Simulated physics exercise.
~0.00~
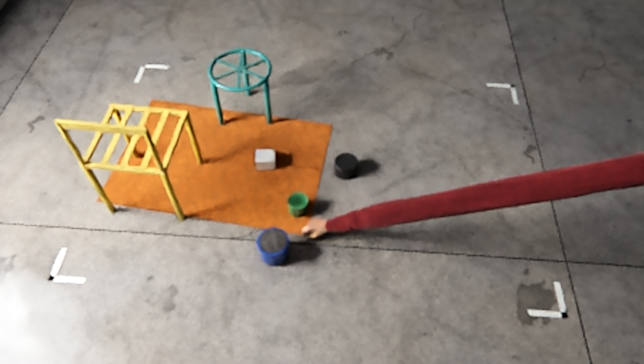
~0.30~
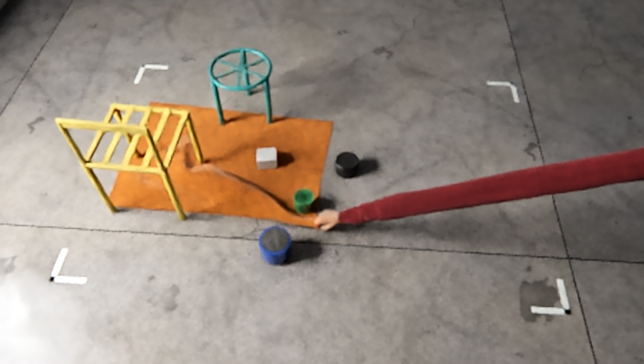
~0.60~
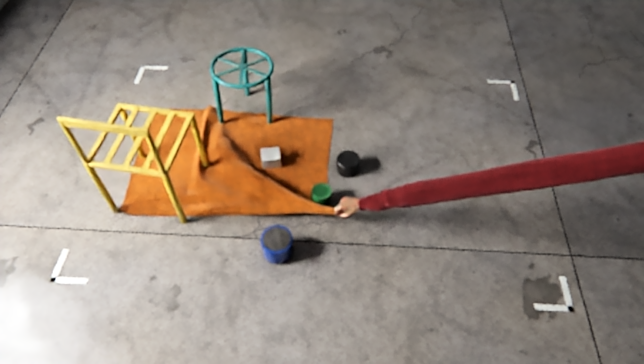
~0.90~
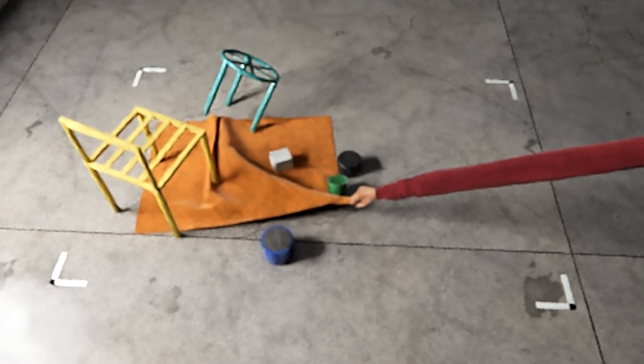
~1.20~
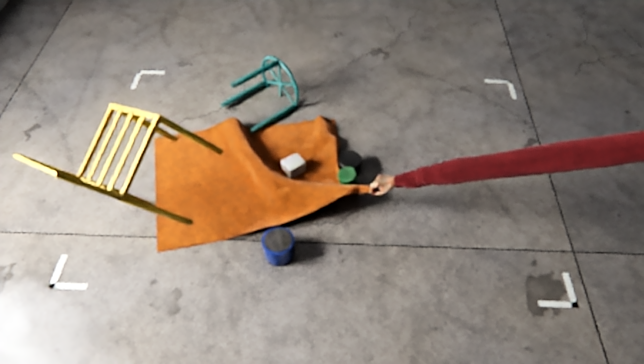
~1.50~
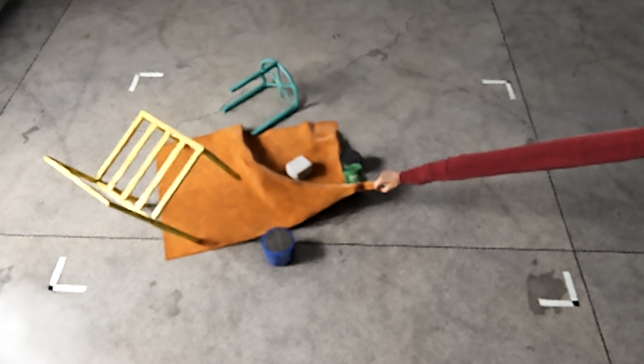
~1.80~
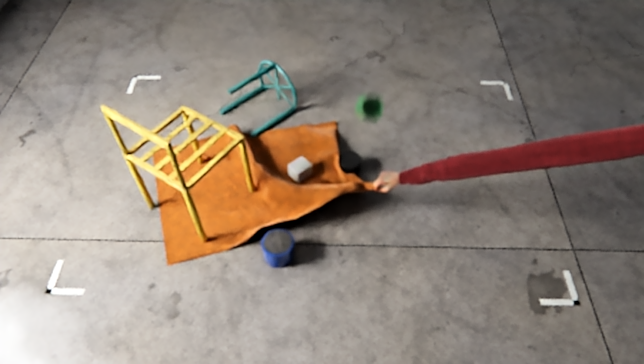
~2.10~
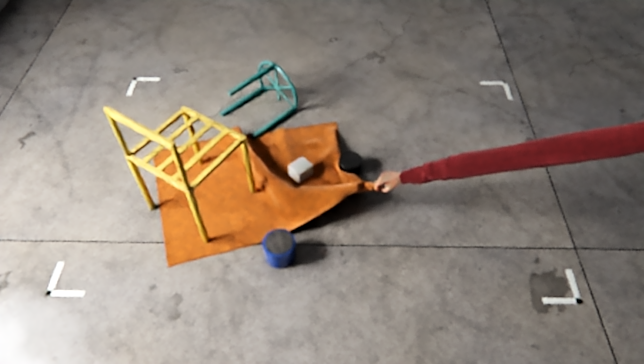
On a grey concrete floor marked with white tape corners, an orange sheet lies under a yellow chair and a teal stool, with a white block, a green bin, a black tub and a blue pot nearby. A hand on a long red arm grips the sheet's near edge and drags it right, wrinkling the cloth. The green bin and white block shift right as the stool topples onto its side. The chair tips back leftward, then rocks upright again. Meanwhile the green bin flies upward and vanishes, leaving the hand holding the bunched sheet beside the unmoved blue pot.
